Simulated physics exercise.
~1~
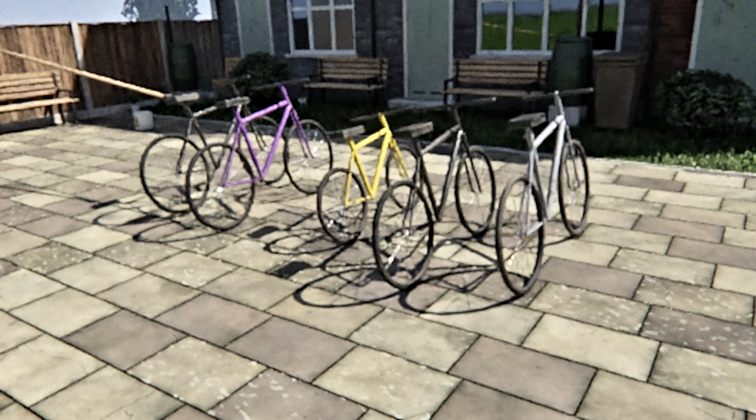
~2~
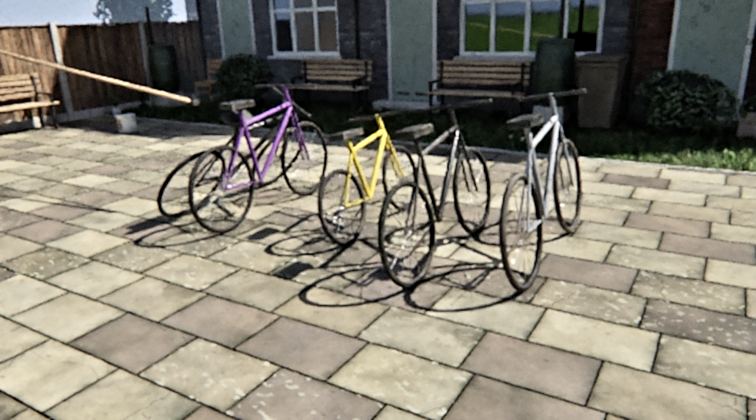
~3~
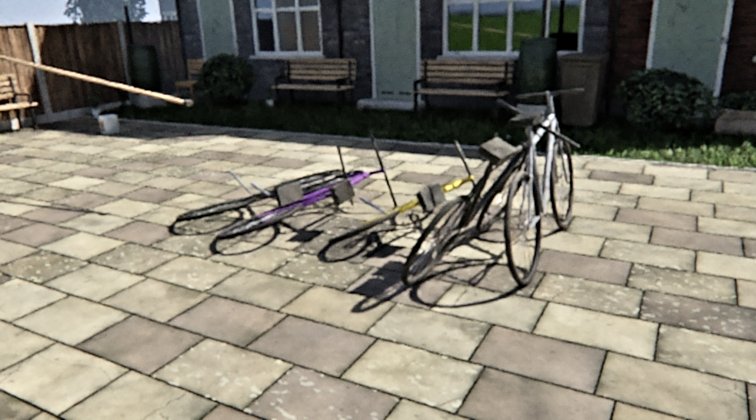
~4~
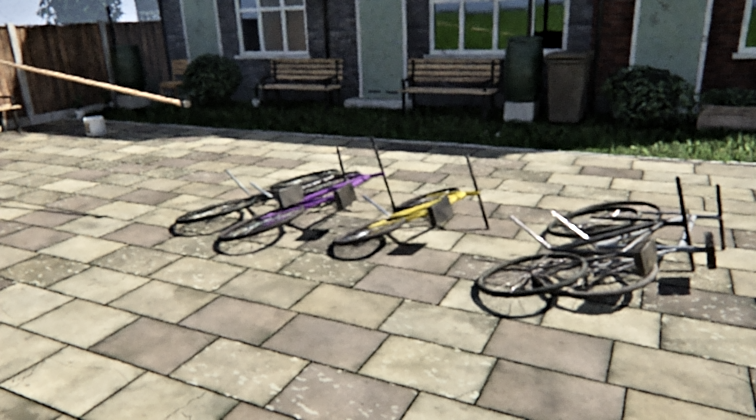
Five bicycles stand in a row on a sunlit paved yard, seen from slightly above as the view drifts gently sideways, with benches, bushes and a house front behind. A dark one is at the left, then a purple one, a smaller yellow one, another dark one and a silver-grey one at the right. A long wooden pole reaches in from the left beside the first bicycle, which tips rightward toward the purple one. The purple and yellow bicycles topple in turn, and the dark one leans into the grey one. Finally both go down, leaving all five lying on the paving.
